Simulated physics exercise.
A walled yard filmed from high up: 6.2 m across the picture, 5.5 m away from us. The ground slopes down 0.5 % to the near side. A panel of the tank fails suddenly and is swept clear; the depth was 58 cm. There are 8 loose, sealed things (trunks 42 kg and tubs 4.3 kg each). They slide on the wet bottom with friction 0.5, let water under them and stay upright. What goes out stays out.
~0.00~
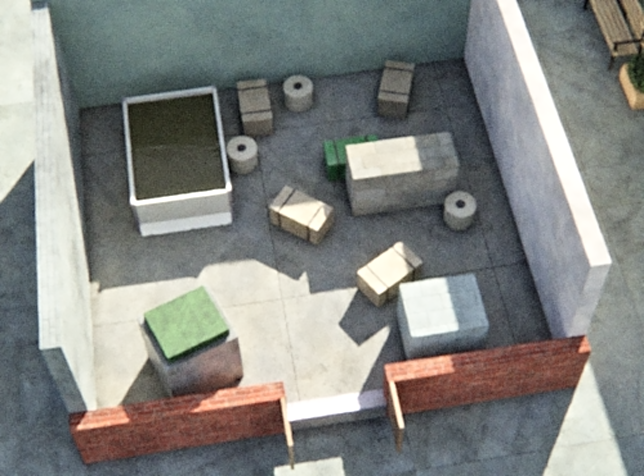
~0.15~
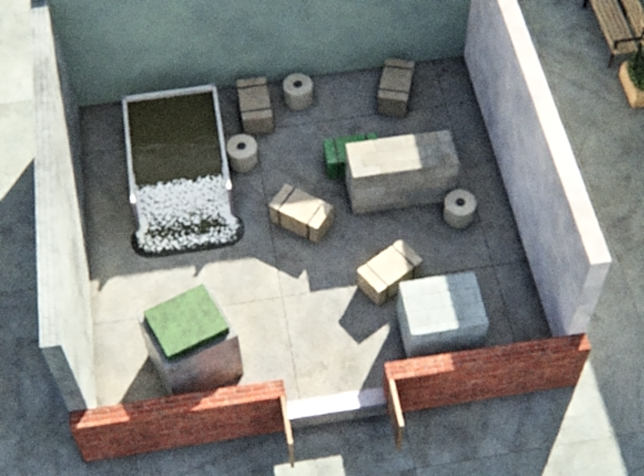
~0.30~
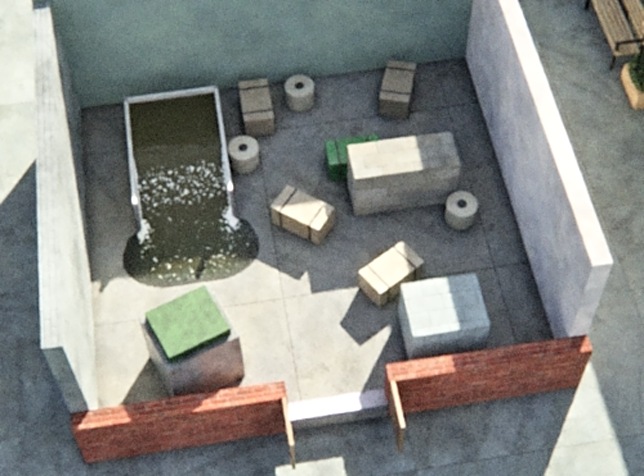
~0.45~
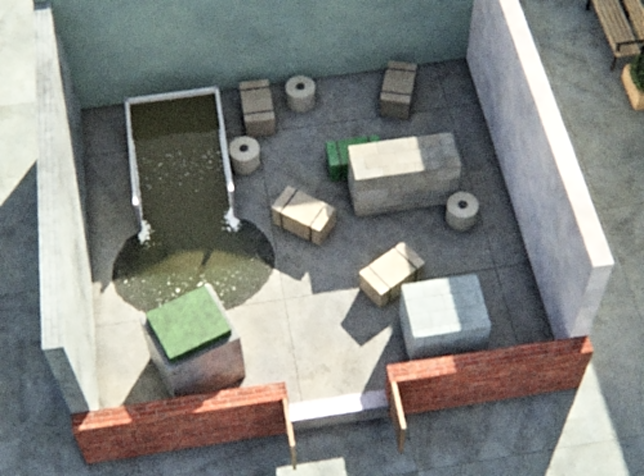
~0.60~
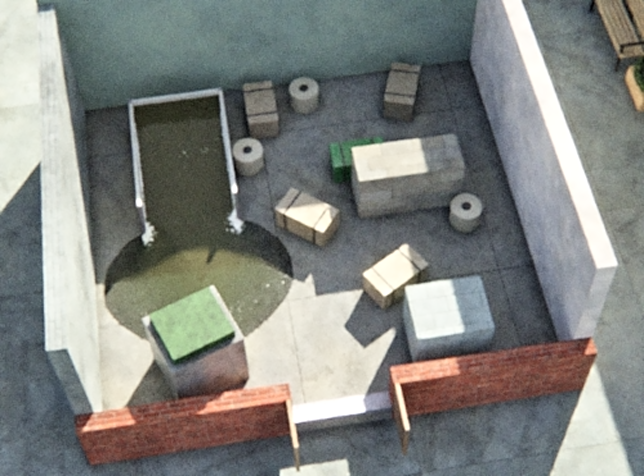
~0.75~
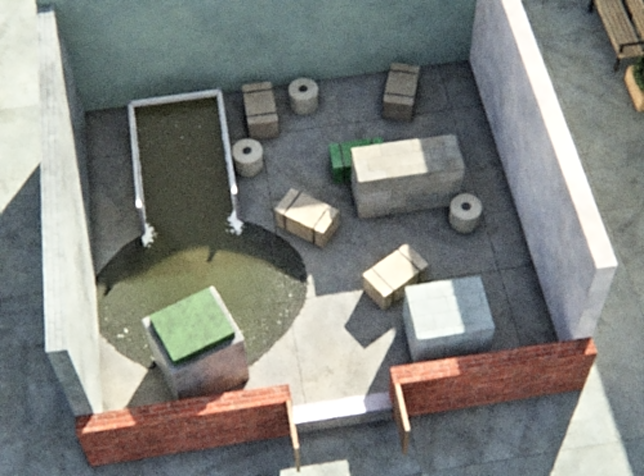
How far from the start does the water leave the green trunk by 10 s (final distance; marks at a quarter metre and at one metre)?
Green trunk holds its place.
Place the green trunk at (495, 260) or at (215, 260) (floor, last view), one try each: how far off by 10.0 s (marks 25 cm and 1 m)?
In that order: It barely shifts; it gets carried off.
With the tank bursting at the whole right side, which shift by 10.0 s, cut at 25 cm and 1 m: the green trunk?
Then the green trunk travels far.
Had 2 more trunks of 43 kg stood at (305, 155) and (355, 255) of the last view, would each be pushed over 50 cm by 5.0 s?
In that order: Short of it, less.
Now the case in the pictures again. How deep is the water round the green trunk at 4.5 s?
Roughly 0 cm.
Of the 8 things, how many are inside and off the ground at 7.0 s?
I count 1.
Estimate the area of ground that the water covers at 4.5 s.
Roughly 18 m2.
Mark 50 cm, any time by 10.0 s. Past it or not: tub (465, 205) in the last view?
Answer: Over.
After 2.0 s the green trunk is near (358, 152), 0.0 m from its start, aground; 0 of 8 are out; 0 afloat.
After 4.5 s the green trunk is near (358, 152), 0.0 m from its start, aground; 0 of 8 are out; 0 afloat.
After 7.0 s the green trunk is near (358, 152), 0.0 m from its start, aground; 0 of 8 are out; 1 afloat.
After 10.0 s the green trunk is near (358, 152), 0.0 m from its start, aground; 0 of 8 are out; 0 afloat.
